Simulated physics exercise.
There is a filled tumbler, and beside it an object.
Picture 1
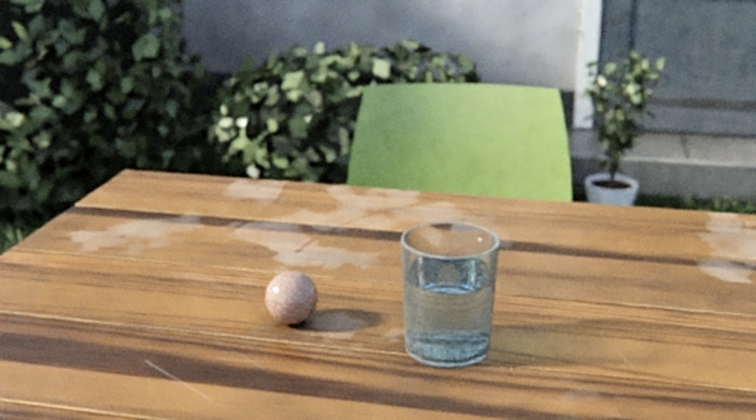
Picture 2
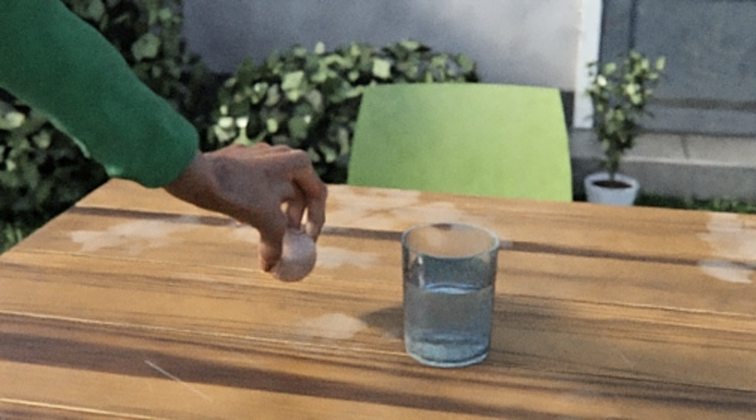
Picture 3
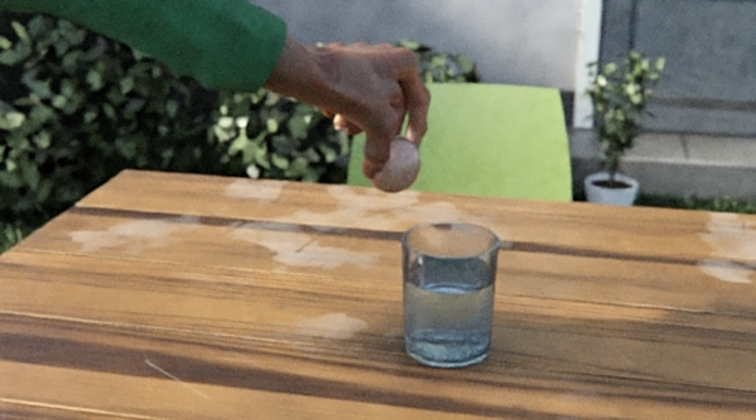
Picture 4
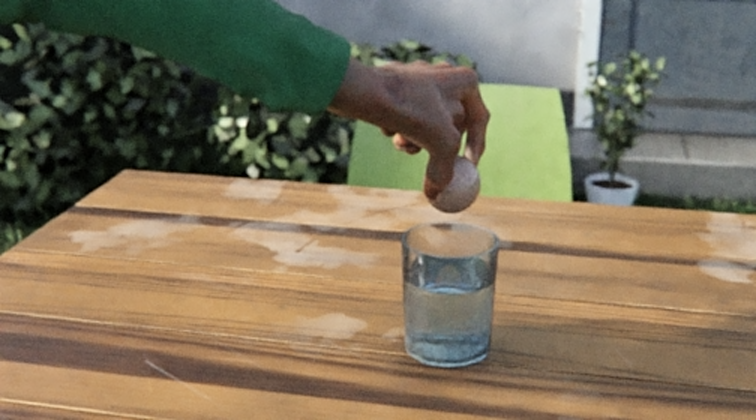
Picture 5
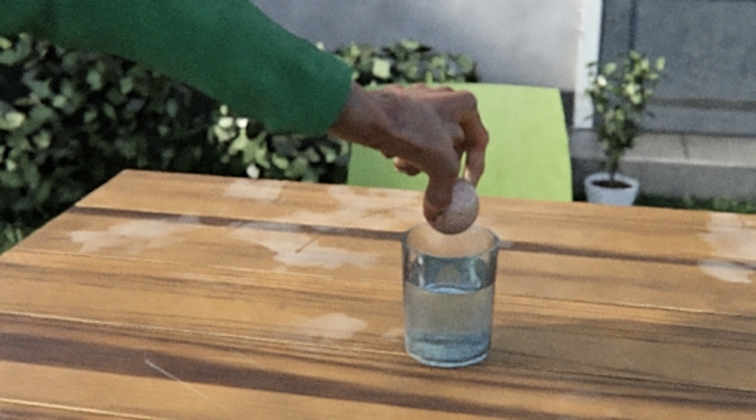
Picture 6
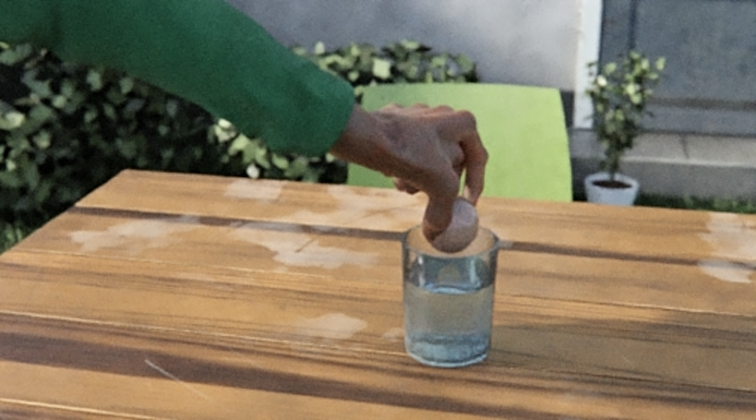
The clip shows a hand in a green sleeve picking up a round stone from a wooden table, carrying it right above a glass tumbler partly filled with water, then lowering it to the rim, still held in the fingers.
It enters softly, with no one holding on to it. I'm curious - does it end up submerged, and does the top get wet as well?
The thing goes down, the tumbler does not spill.
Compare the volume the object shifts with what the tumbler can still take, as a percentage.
40 %.
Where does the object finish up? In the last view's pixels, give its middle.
Roughly at pixel (448, 315).
A moment on, the stone enters the water; the tumbler is about three quarters full.
Further on, the stone goes on down; the tumbler is about three quarters full.
When it is over, the stone rests at the bottom; the tumbler is about three quarters full; none went over.
